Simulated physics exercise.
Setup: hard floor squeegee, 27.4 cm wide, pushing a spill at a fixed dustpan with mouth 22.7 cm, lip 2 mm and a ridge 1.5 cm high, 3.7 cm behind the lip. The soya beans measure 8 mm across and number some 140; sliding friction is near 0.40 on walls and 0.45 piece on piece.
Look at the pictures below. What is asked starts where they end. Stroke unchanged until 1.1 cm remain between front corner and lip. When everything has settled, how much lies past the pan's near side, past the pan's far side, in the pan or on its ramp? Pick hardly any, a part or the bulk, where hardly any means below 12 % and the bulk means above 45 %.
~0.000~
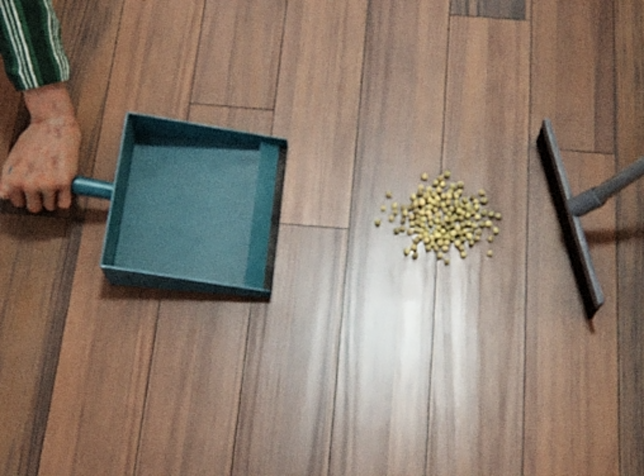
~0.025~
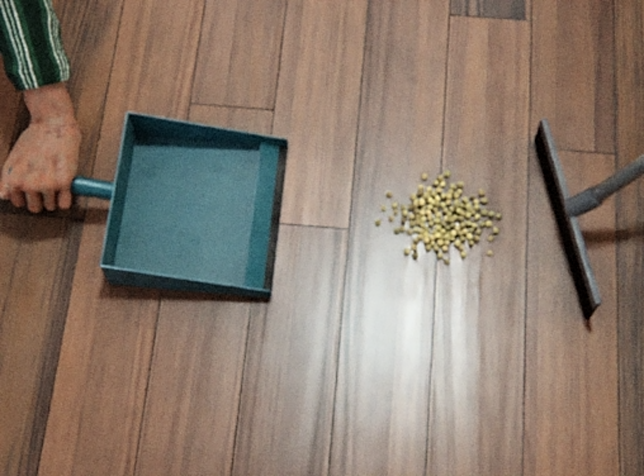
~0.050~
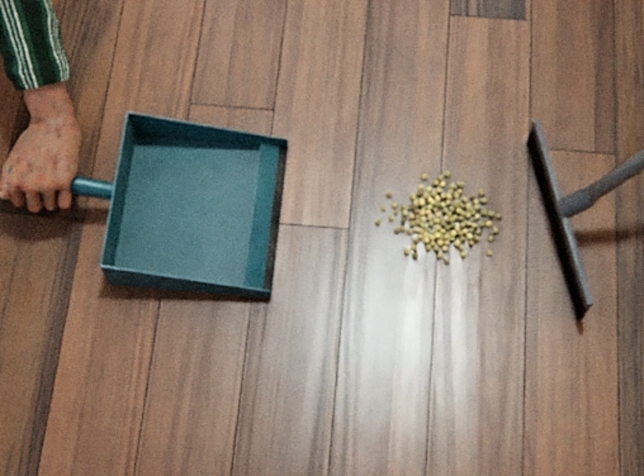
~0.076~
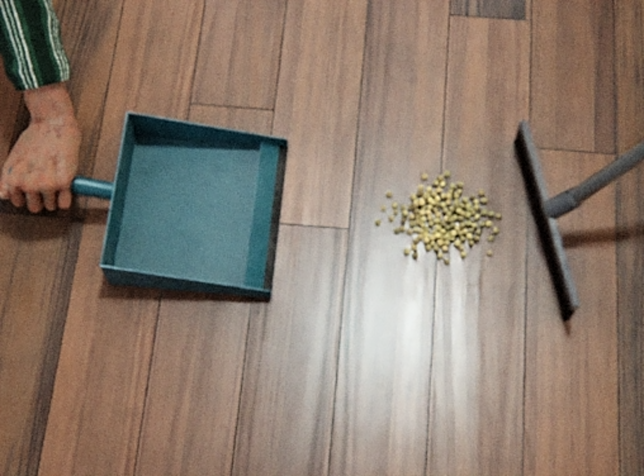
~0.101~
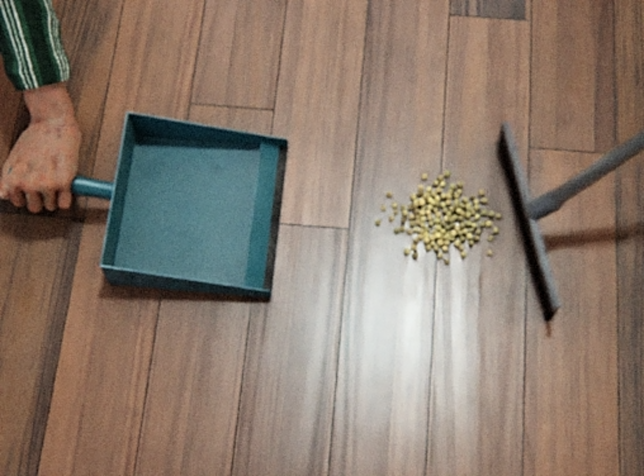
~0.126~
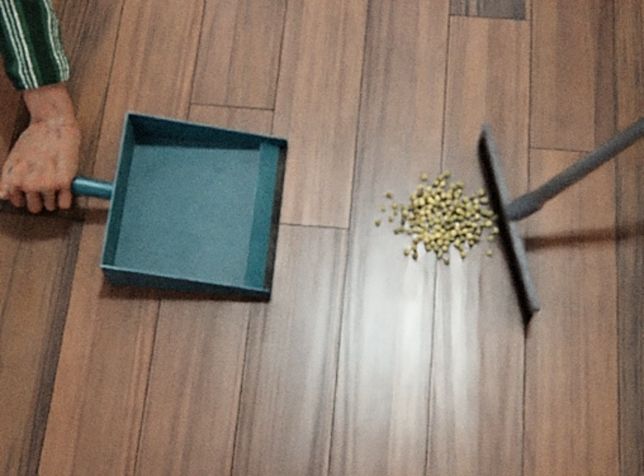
Near side: A part; far side: Hardly any; pan: A part.
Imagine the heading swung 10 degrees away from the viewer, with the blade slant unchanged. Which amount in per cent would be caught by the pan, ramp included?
The pan, ramp included, would get around 20 per cent.
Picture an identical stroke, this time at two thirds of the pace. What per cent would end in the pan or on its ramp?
In that case close to 15 per cent.
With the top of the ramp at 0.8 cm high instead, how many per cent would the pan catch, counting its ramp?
I'd expect close to 35 per cent.
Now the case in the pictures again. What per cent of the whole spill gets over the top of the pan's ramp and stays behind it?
Roughly 15 per cent.
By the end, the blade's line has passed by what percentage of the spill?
Some 5 percent, give or take.
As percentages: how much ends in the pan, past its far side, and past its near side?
Tally in %: Near side 20; far side 5; pan 25.
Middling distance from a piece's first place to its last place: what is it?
26 cm, roughly.
After 0.26 s, middle of the blade 16 cm from the lip; 0 % over the lip, far side 0 %, near side 0 %.
Then, at 0.34 s, middle of the blade 8 cm from the lip; 0 % over the lip, far side 0 %, near side 5 %.
After 0.57 s, middle of the blade 5 cm from the lip; 40 % over the lip, far side 5 %, near side 20 %.
At rest (1.9 s), near side 20 %, far side 5 %, pan 25 %, in front of the lip or behind the blade 55 %.
